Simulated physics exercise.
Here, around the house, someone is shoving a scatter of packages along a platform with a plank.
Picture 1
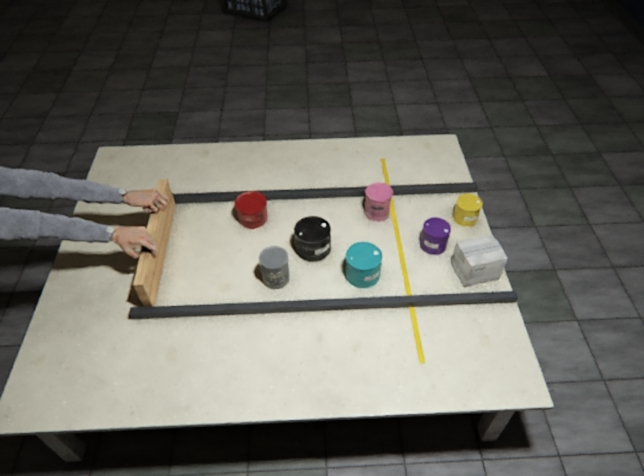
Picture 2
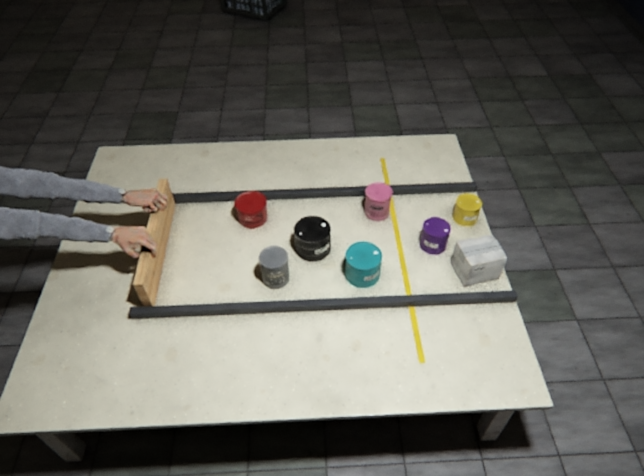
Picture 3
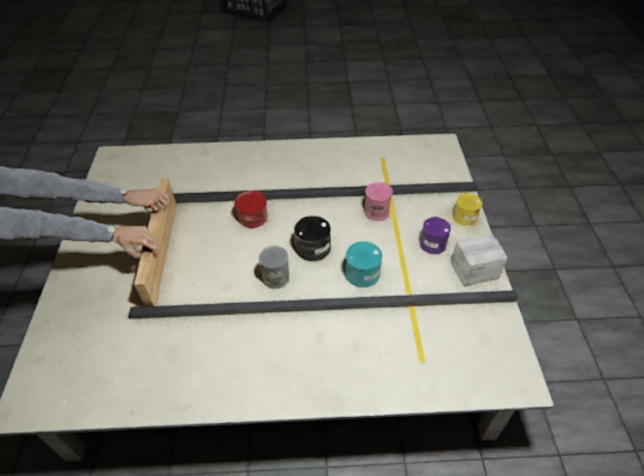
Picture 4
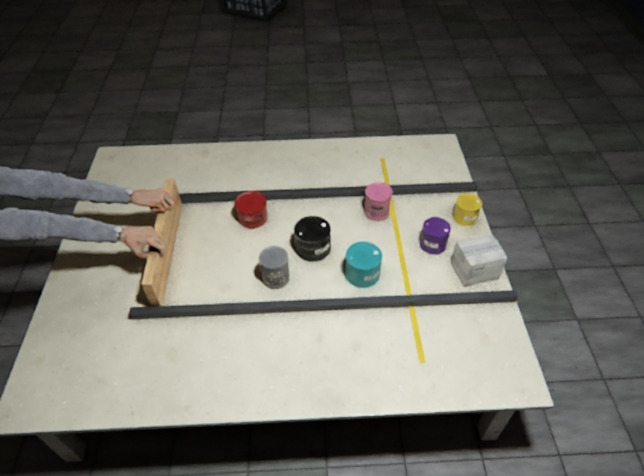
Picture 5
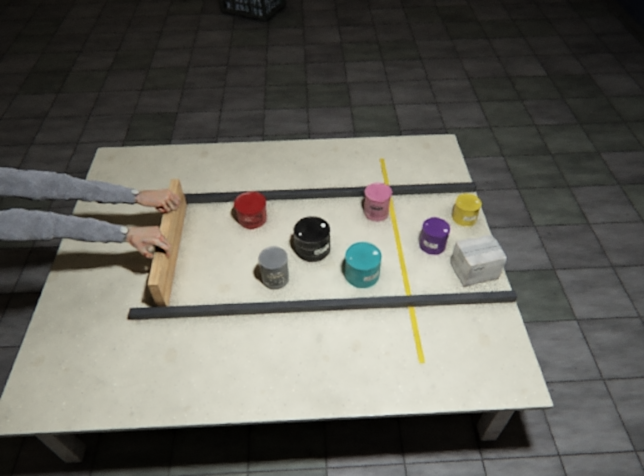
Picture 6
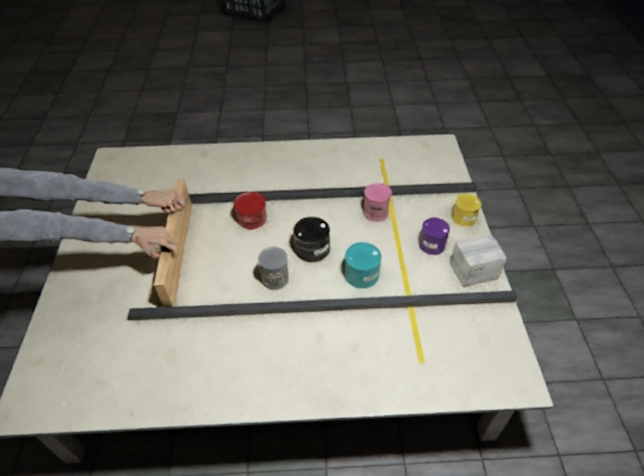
Two hands slid a wooden plank slowly a short way to the right along a table between two dark rails, while the colorful canisters and white parcel ahead of it stayed put.
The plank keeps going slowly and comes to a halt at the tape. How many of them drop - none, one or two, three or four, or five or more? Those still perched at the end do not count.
The count of those that drop is none.
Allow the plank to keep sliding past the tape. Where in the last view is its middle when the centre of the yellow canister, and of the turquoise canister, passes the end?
Its middle is about (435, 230) and about (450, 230).
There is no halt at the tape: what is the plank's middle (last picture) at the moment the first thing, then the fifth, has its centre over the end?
At (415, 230) for the first, at (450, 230) for the fifth.
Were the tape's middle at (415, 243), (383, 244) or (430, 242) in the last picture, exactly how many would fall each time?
1, 0, 1.
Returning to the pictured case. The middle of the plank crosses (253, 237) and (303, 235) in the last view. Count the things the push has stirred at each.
The counts are 1 and 3.
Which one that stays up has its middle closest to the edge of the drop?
Answer: The white parcel.
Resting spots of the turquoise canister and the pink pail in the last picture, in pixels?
Near (451, 259) and (437, 200).
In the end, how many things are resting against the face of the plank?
My count gives 3.
Soon after, none off yet; yellow canister at rest near (466, 210); white parcel at rest near (477, 260); purple canister at rest near (434, 236).
At rest, the number that fall off is zero.
